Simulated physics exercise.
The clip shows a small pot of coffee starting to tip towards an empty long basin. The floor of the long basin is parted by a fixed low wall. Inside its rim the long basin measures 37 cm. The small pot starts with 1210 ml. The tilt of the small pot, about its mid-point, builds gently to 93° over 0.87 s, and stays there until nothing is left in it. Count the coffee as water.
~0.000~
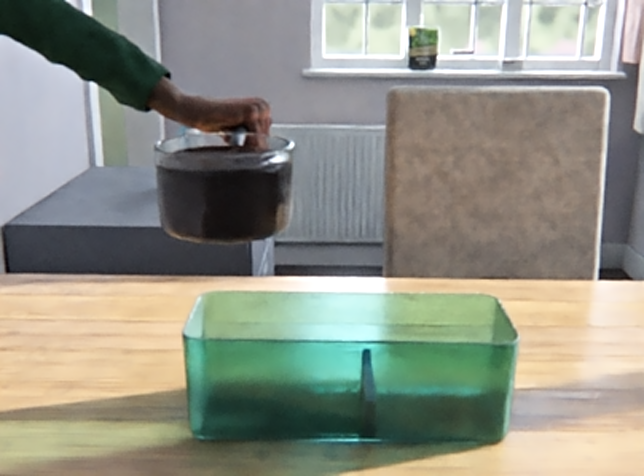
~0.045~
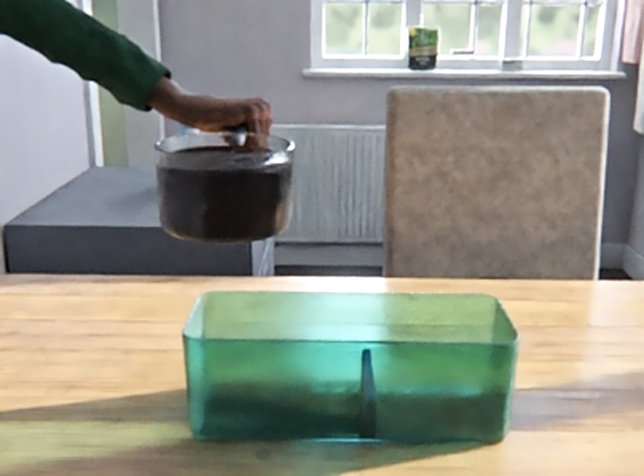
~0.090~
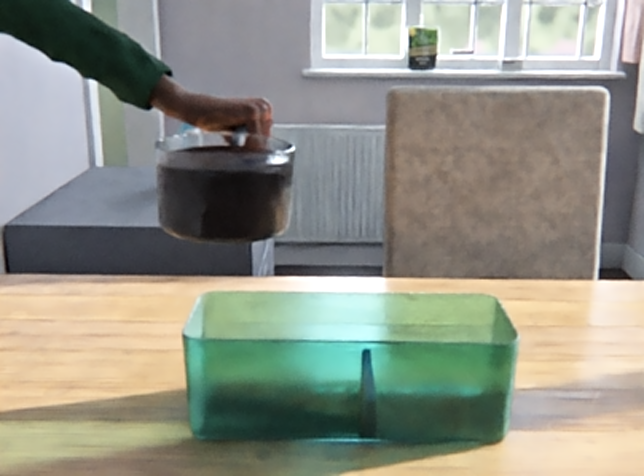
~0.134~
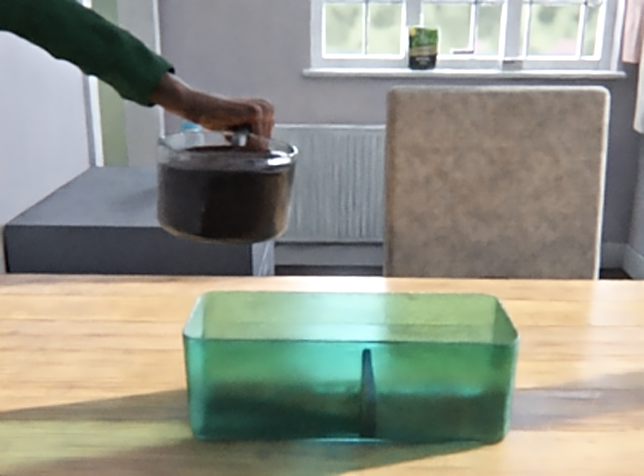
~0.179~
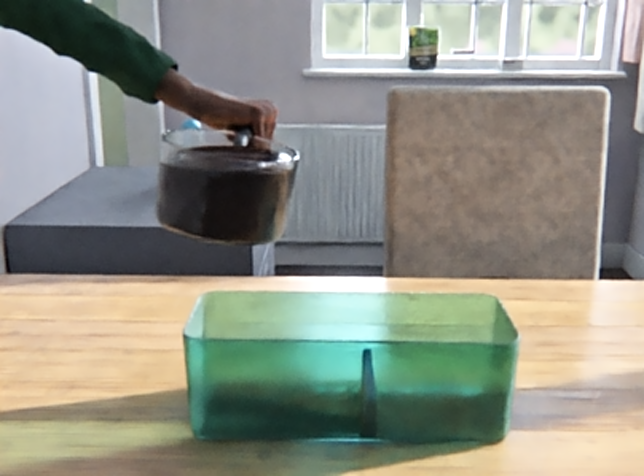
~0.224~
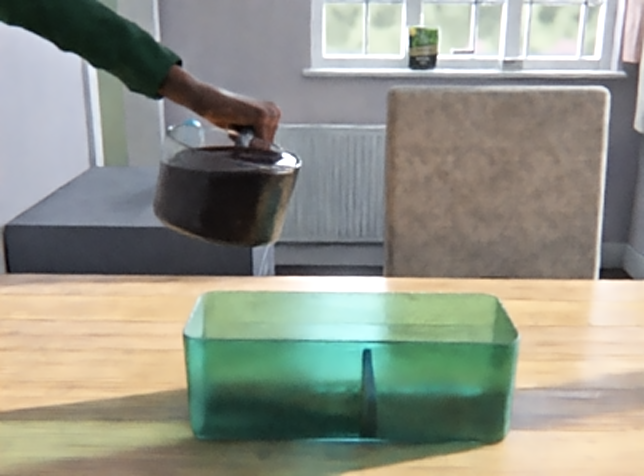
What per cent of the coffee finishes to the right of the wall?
About 44 per cent.
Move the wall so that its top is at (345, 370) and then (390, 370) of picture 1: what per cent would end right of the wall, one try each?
In turn about 70 and 10 per cent.
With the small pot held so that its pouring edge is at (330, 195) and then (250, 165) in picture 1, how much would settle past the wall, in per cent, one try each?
In turn about 65 and 10 per cent.
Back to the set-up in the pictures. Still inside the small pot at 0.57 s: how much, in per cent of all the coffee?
About 64 per cent.
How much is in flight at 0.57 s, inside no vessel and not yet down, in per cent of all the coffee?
About 28 per cent.
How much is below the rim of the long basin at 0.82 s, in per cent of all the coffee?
Some 64 per cent.
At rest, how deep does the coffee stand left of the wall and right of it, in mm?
Left about 24 mm, right about 26 mm.
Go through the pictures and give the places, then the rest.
The first picture shows tilt 0°; pouring edge (292, 147); surface from (161, 156) to (290, 157); the long basin's rim runs from (192, 315) to (508, 319); the wall's top is at (369, 374).
The second picture shows tilt 1°; pouring edge (292, 148); surface from (161, 156) to (290, 157).
The third picture shows tilt 2°; pouring edge (293, 150); surface from (162, 155) to (291, 159).
The fourth picture shows tilt 5°; pouring edge (295, 153); surface from (163, 156) to (293, 159).
The fifth picture shows tilt 9°; pouring edge (298, 158); surface from (165, 156) to (296, 160).
The sixth picture shows tilt 14°; pouring edge (300, 165); surface from (166, 156) to (298, 160).
After 0.57 s the tilt is 68° and 64 per cent is still to pour, 4 is left of the wall and 3 right of it.
After 0.82 s the tilt is 92° and 19 per cent is still to pour, 24 is left of the wall and 39 right of it.
After 1.08 s the tilt is 93° and 6 per cent is still to pour, 46 is left of the wall and 44 right of it.
After 1.37 s the tilt is 93° and 2 per cent is still to pour, 53 is left of the wall and 44 right of it.
In the end 55 per cent lies left of the wall, 44 right of it and 1 outside.
